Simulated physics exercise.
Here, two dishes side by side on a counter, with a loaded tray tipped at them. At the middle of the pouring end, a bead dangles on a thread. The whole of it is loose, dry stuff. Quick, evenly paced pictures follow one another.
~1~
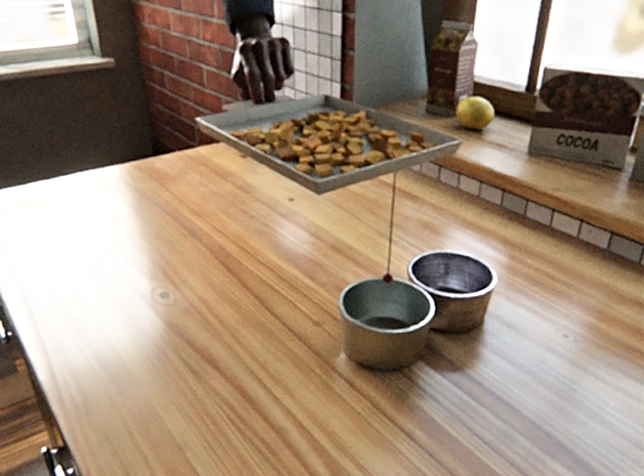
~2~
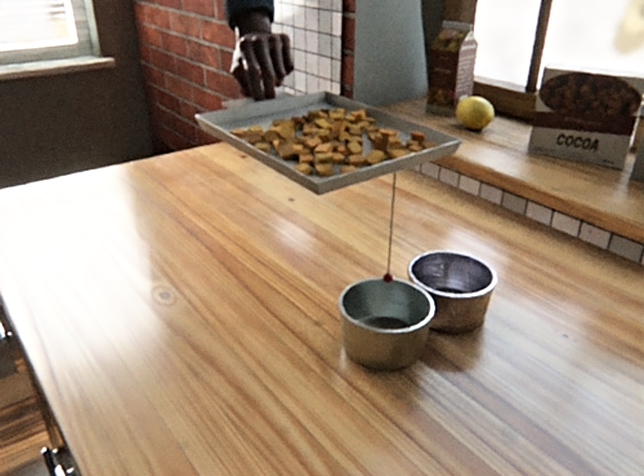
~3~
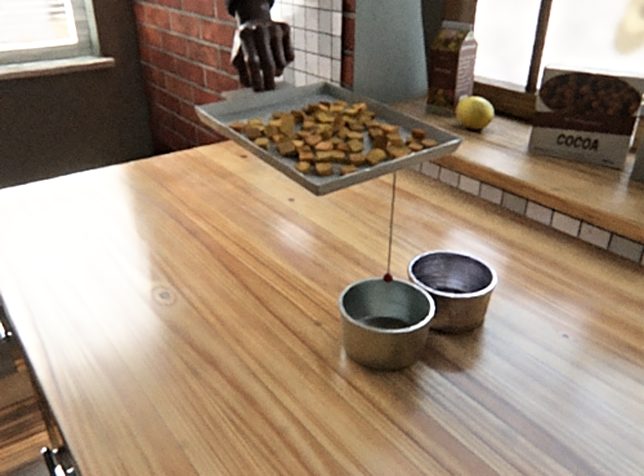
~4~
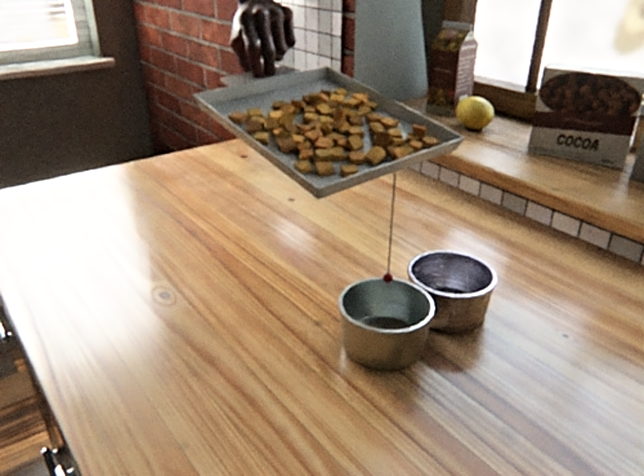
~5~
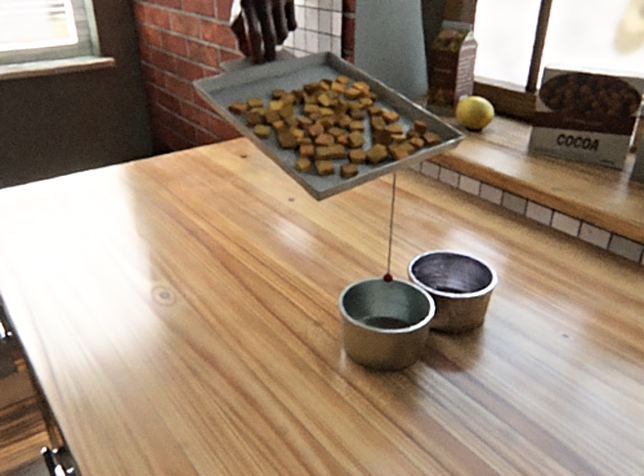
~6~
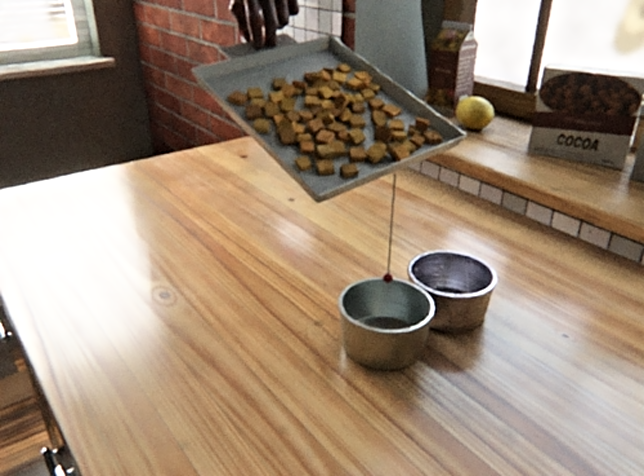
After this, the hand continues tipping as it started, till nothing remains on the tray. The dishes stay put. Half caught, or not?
Most is lost.
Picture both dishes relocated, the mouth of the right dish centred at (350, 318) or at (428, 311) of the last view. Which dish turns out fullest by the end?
The right-hand one the first time, the left-hand one the second.
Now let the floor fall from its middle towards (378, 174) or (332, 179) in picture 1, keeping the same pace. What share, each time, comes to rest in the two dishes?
Somewhere close to 30 % the first time, 20 % the second.
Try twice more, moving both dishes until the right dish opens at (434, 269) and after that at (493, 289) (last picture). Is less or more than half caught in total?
For the two tries in order: Not as much as half, not as much as half.
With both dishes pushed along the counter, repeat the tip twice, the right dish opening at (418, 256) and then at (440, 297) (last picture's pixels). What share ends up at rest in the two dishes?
Near 0 % and 80 %.
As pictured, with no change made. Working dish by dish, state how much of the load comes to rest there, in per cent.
For the left dish 30 per cent, for the right dish 0.
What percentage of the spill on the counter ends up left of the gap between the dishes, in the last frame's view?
Near 80 per cent.
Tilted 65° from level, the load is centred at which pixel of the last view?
Roughly at (363, 143).
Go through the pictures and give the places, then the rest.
The first picture shows corners of the pouring end near (318, 179) and (456, 140), level; middle of the load near (331, 138), cereal squares; left dish near (417, 342); right dish near (482, 307); bead on its thread near (388, 278).
The second picture shows corners of the pouring end near (318, 180) and (457, 139), level; middle of the load near (331, 136).
The third picture shows corners of the pouring end near (319, 182) and (457, 138), tipped barely, lowest at the left corner; middle of the load near (331, 132).
The fourth picture shows corners of the pouring end near (319, 185) and (458, 136), tipped a little, lowest at the left corner; middle of the load near (332, 125).
The fifth picture shows corners of the pouring end near (319, 188) and (459, 135), tipped a little, lowest at the left corner; middle of the load near (332, 119).
The sixth picture shows corners of the pouring end near (319, 190) and (460, 134), tipped clearly, lowest at the left corner; middle of the load near (333, 113); left dish near (417, 342); right dish near (482, 307).
Shortly afterwards, tray tipped steeply; the whole lot on the tray.
Next, tray tipped past a quarter turn; only a few on the tray; near a quarter in the left dish; near half outside both; near a quarter in the air.
Some moments later, tray tipped past a quarter turn; near a third in the left dish; near two thirds outside both.
In the end, tray tipped past a quarter turn; near a third in the left dish; none at all in the right dish; near two thirds outside both.
